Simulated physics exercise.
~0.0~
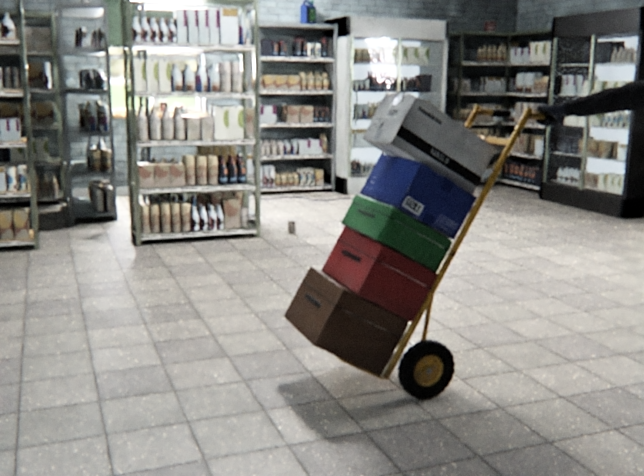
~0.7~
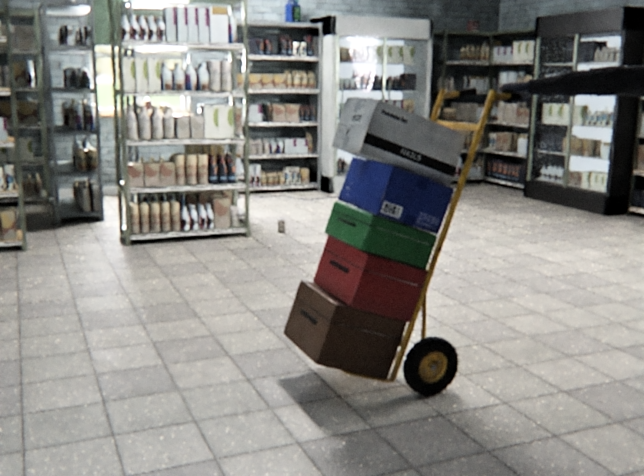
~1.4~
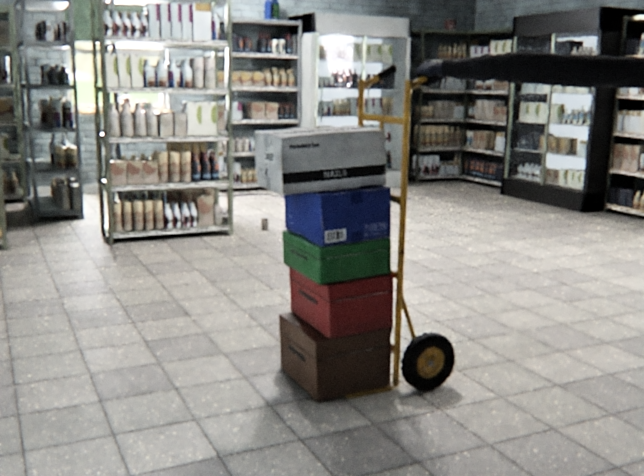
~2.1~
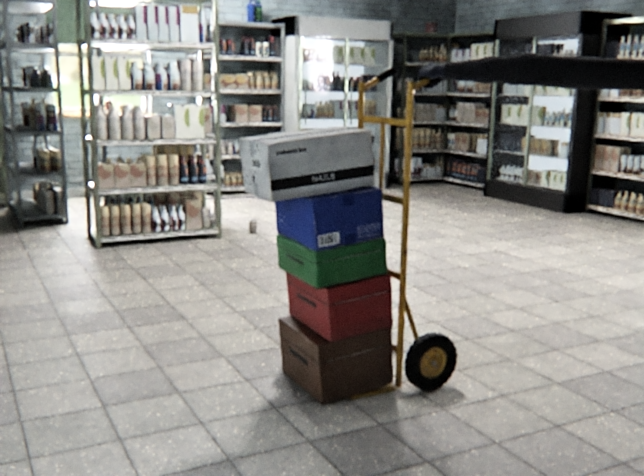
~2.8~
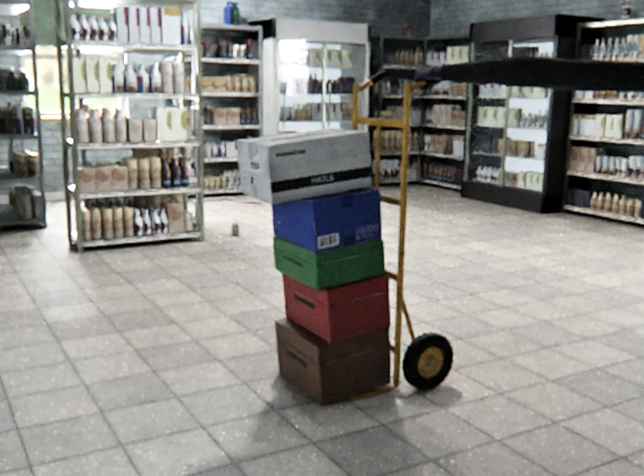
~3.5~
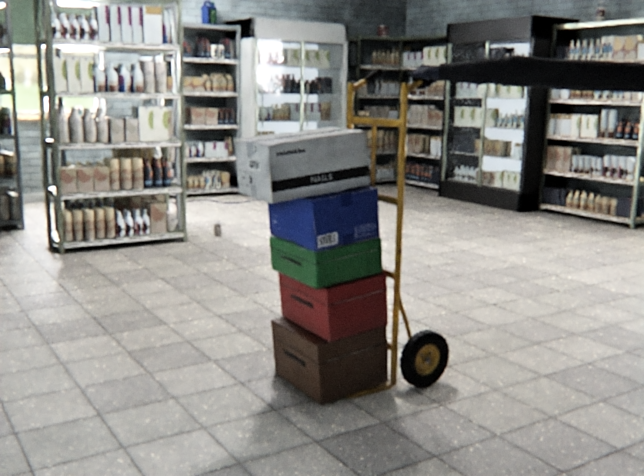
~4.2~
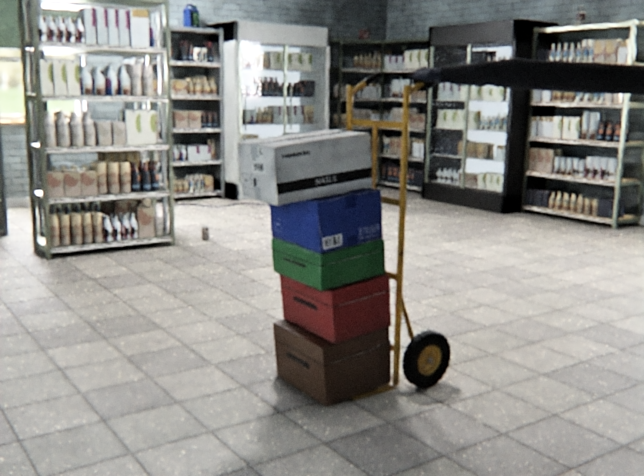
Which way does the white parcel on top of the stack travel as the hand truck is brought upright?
The white parcel moves to the left as the hand truck comes upright.
